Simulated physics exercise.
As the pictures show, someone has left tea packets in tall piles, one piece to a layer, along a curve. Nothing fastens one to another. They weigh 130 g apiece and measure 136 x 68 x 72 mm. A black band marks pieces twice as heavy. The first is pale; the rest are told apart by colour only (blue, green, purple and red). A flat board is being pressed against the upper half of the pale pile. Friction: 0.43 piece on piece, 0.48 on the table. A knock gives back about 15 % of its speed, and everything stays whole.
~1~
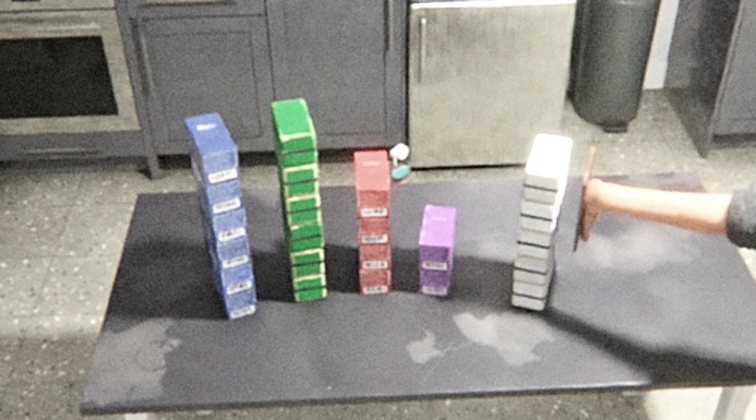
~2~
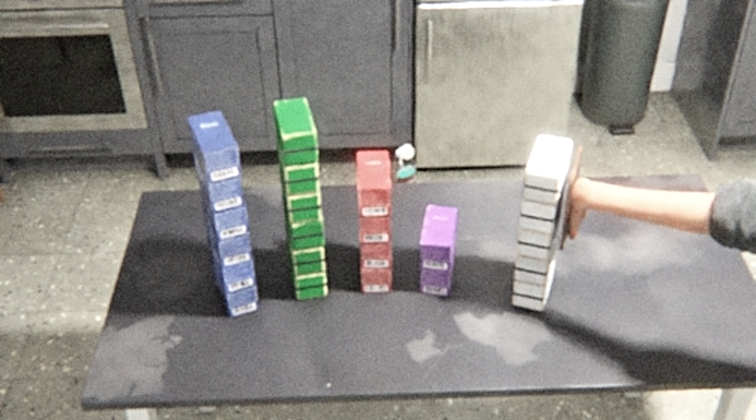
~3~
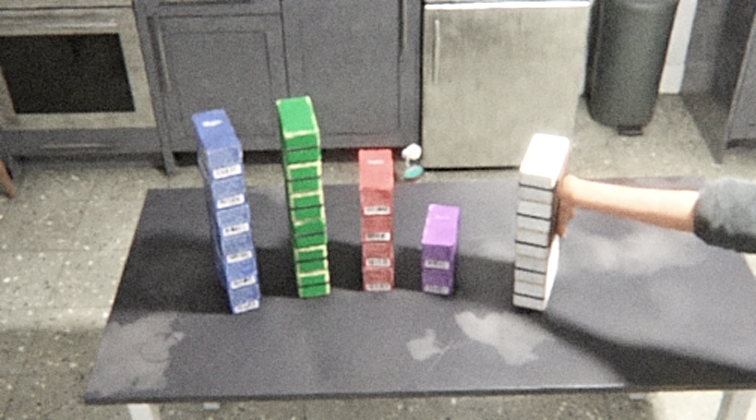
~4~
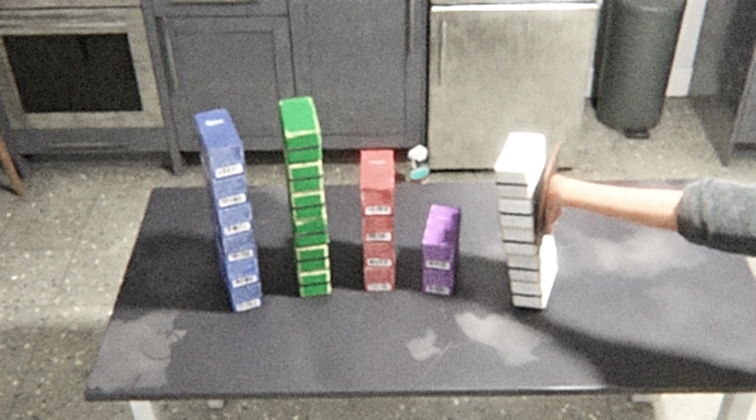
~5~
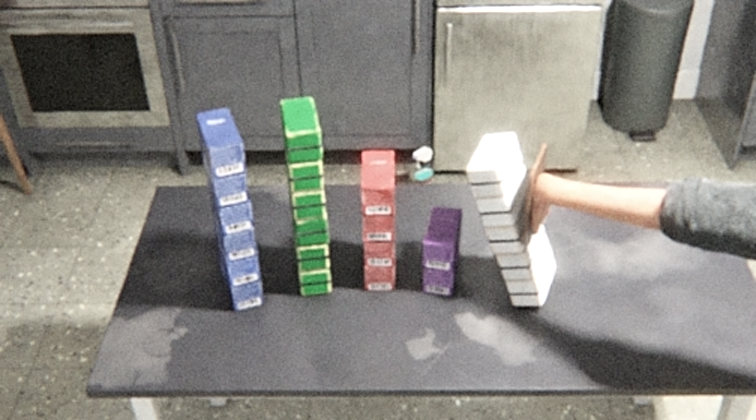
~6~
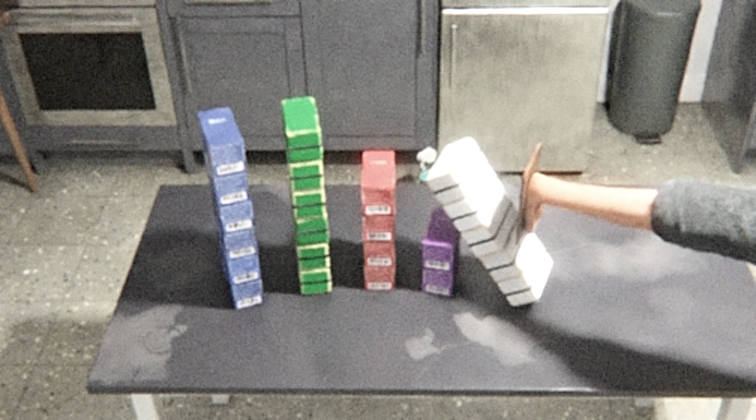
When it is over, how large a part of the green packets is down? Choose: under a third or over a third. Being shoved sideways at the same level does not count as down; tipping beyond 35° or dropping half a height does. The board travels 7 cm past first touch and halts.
Ending down: Under a third.
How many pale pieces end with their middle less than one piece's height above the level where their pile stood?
4 of them.
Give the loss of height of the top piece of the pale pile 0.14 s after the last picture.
About 10 cm.
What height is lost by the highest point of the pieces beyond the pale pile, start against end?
Some 0 cm lower.
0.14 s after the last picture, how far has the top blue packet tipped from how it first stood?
Some 0°.
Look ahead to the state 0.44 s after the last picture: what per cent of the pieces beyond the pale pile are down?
5 per cent by then.
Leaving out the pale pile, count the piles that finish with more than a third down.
The count is 1.
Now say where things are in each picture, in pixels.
In the first picture (places mark the middle of the side facing us; the camera moves round a little), board (580, 211) 44 mm short; top green packet (292, 118); top purple packet (438, 225); the rest undisturbed.
The second picture shows board (567, 209) 18 mm short; top green packet (294, 117).
The third picture shows board (555, 206) 9 mm in; top green packet (297, 115).
The fourth picture shows board (541, 205) 35 mm in, top of the pale pile leaning 9°; top green packet (298, 115); the rest undisturbed.
The fifth picture shows board (527, 204) 6 cm in, top of the pale pile leaning 19°; top green packet (299, 115); the rest undisturbed.
The sixth picture shows board (521, 203) 7 cm in, stopped, top of the pale pile leaning 34°; top green packet (300, 115); top blue packet (220, 126); the rest undisturbed.
Then, 0.14 s after the last picture, 5 of the pale pile down; none of the 6 green packets down (0 of 18 in all colours); top green packet unmoved; top red packet leaning 4°.
Then, 0.44 s after the last picture, 5 of the pale pile down; none of the 6 green packets down (1 of 18 in all colours); top green packet unmoved; top purple packet leaning 37°.
At rest, 5 of the pale pile down; none of the 6 green packets down (1 of 18 in all colours); top green packet unmoved; top purple packet on its side. That is 0 per cent. As the last picture would show them, middles, top green packet near (301, 130), top purple packet near (412, 259).
